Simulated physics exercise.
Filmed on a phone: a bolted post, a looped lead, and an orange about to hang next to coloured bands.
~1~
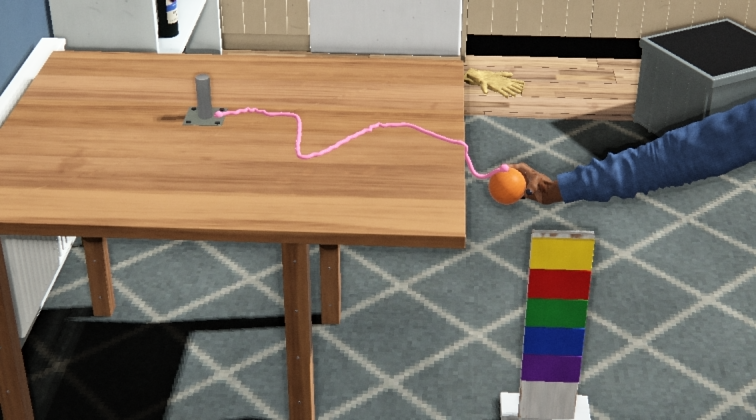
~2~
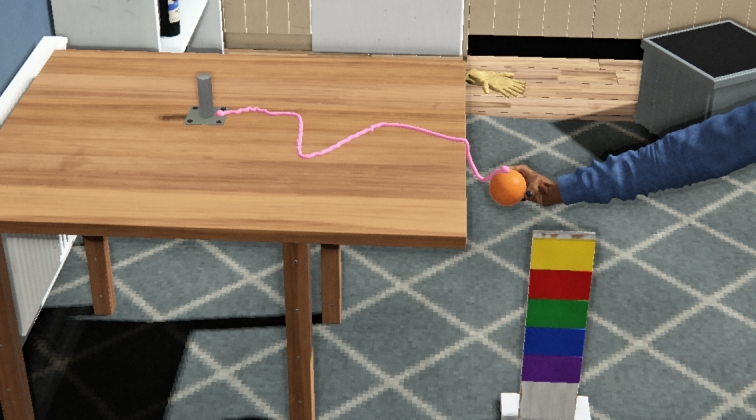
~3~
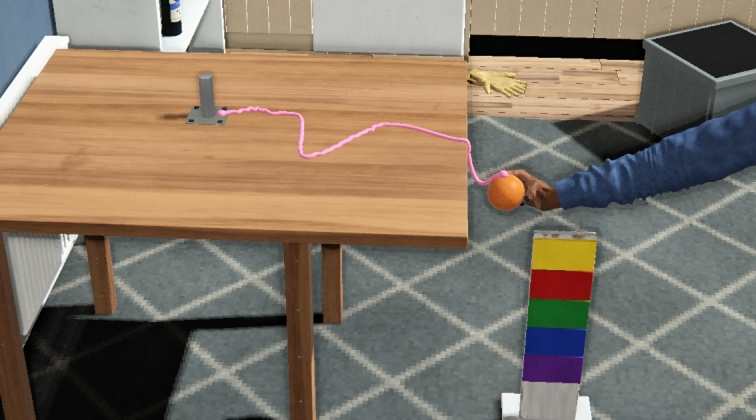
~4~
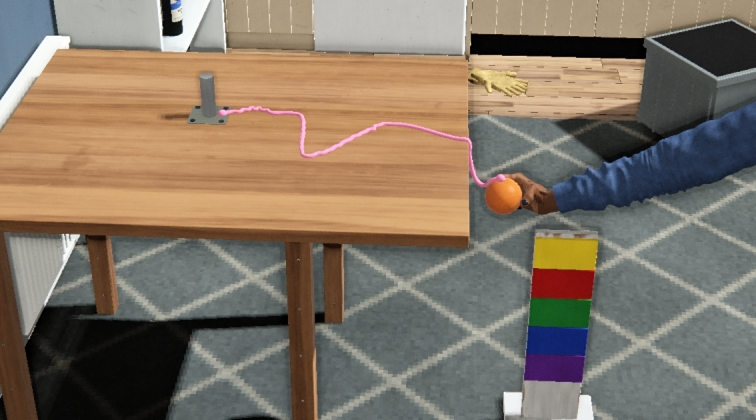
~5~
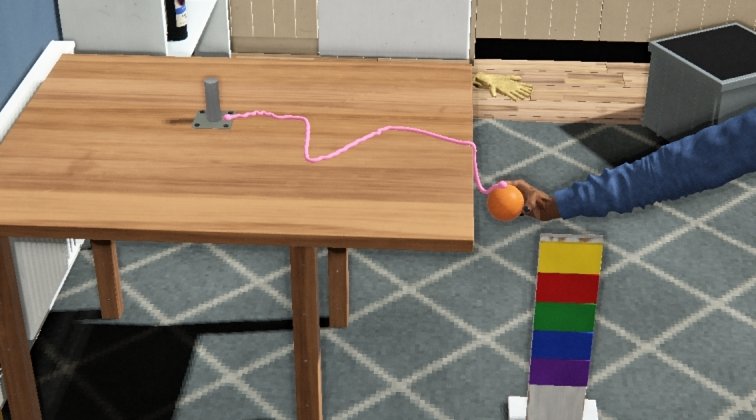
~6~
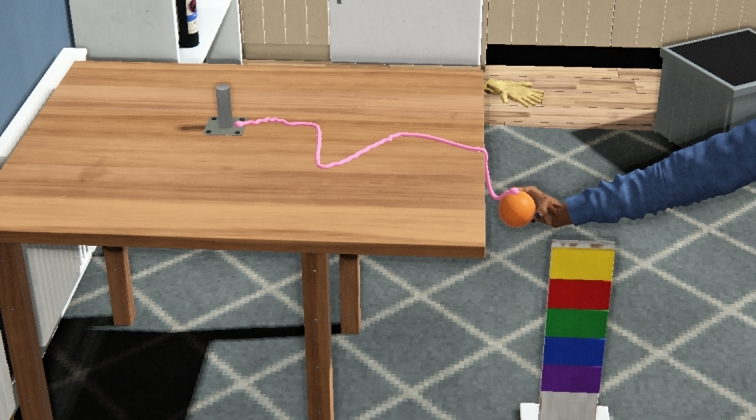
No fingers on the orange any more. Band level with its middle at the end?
Blue band.
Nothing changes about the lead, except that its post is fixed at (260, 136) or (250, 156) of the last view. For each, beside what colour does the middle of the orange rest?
Answer, in order: Purple, purple.
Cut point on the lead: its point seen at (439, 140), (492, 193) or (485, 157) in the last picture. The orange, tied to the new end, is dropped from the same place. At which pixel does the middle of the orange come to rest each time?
Roughly (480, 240), (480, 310), (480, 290).
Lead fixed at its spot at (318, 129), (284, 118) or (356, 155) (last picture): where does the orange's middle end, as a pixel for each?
Respectively (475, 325), (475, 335) and (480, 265).
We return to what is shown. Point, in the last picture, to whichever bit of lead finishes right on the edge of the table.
It's near (377, 144) in the last picture.
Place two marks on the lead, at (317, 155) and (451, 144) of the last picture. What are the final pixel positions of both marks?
In that view they sit near (388, 144) and near (480, 239).
Soon after, orange near (508, 313); level with green.
After that, orange near (467, 336); level with blue.
And then, orange near (479, 342); level with blue.
In the end, orange near (476, 343); level with blue. The blue one.
